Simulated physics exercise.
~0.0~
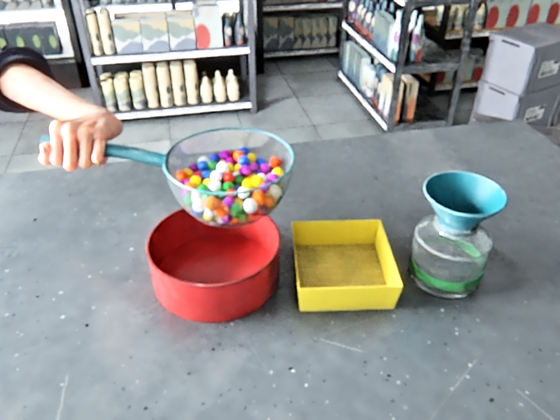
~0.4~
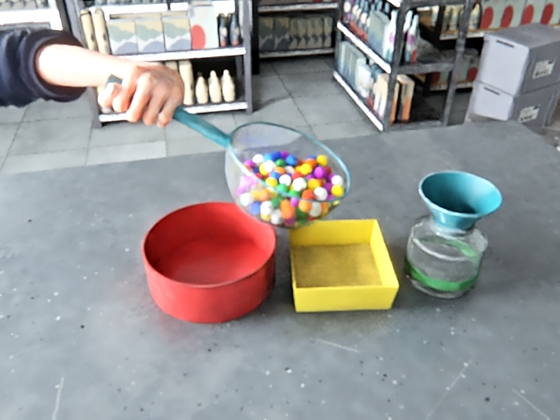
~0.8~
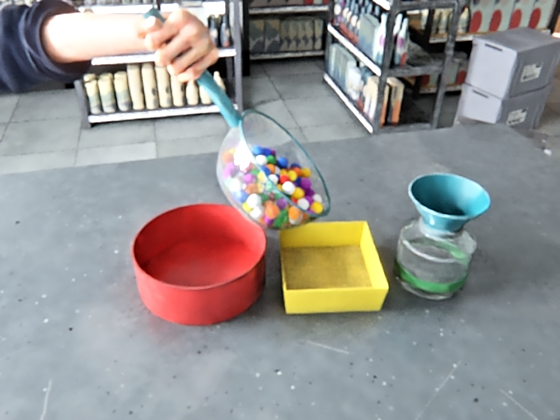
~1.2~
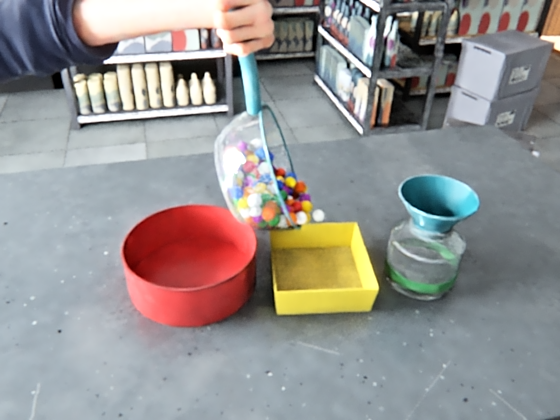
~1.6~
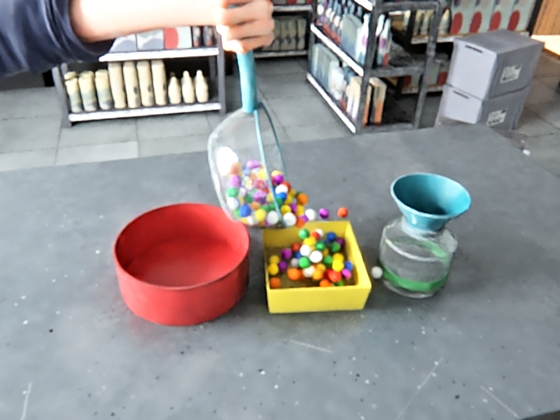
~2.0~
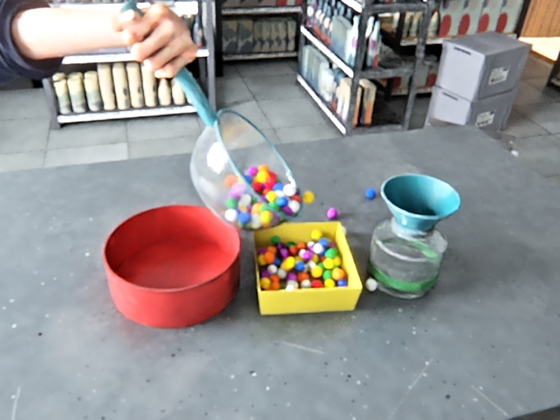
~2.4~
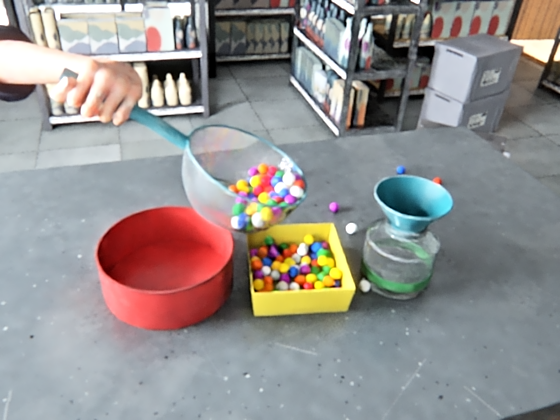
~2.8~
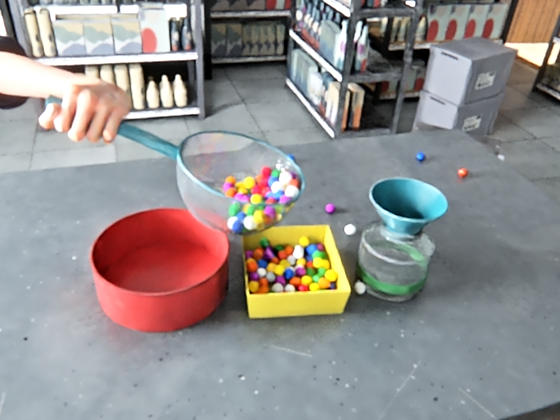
On a gray table, a hand tips colorful balls into a yellow tin, spilling some.
